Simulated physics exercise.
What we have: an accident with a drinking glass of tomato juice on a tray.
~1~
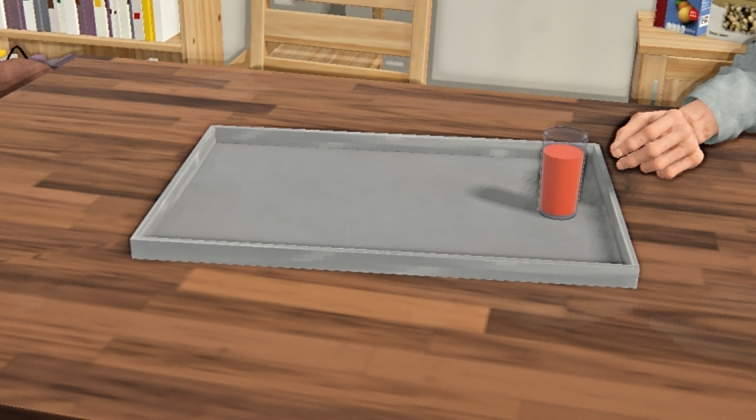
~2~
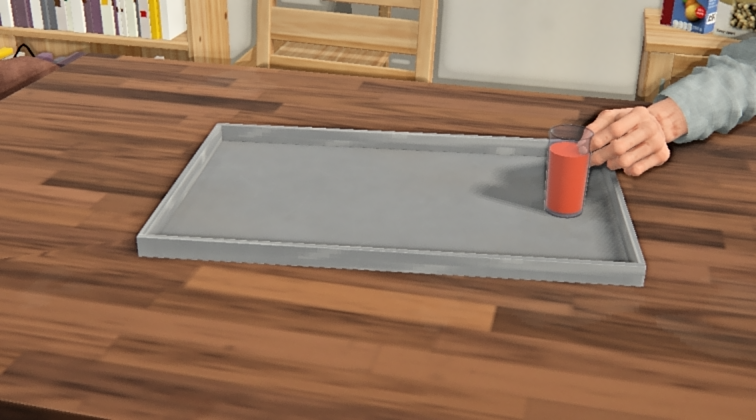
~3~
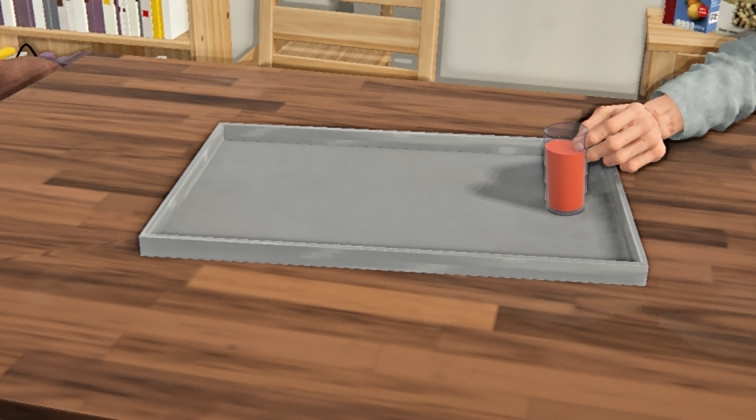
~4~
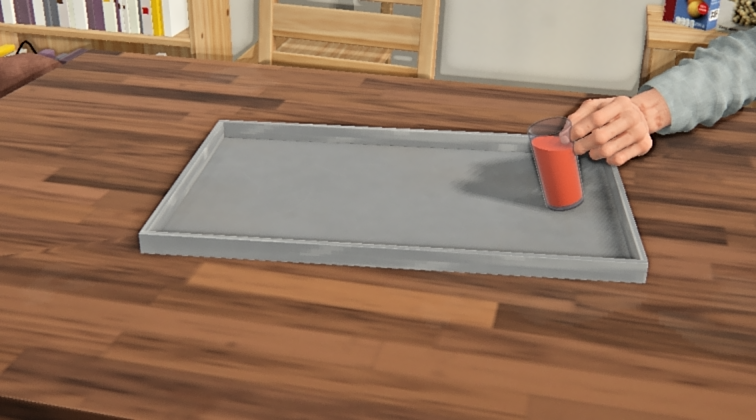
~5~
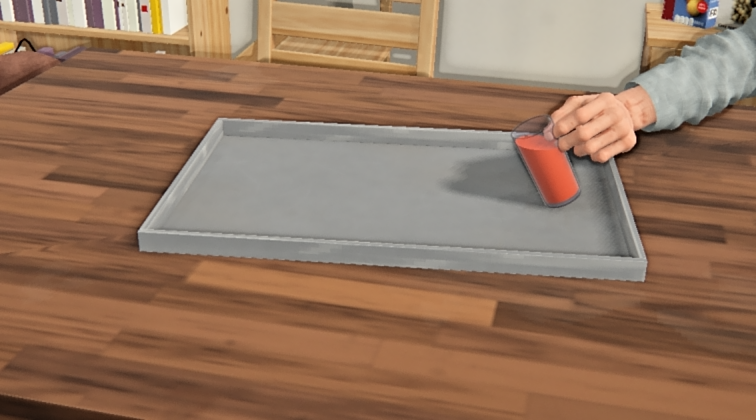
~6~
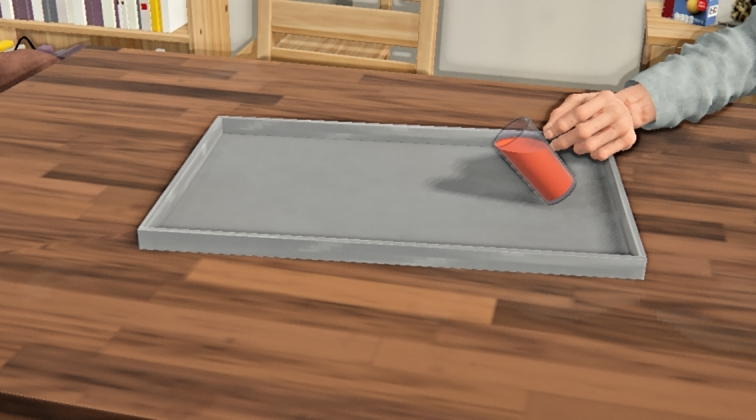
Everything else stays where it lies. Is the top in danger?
The tomato juice keeps within the tray.
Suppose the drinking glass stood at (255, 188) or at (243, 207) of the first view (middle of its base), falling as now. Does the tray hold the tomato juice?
One: It gets out on to the top. Two: It wets the top as well.
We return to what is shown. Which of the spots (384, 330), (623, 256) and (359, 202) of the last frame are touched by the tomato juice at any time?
First not reached, second dry, third wet.
Shortly, the drinking glass lies in the tray; the puddle covers about as much as a plate; none is outside.
Then, the puddle covers about as much as a tray; none is outside.
At the finish, the puddle covers about as much as a tray; none is outside.
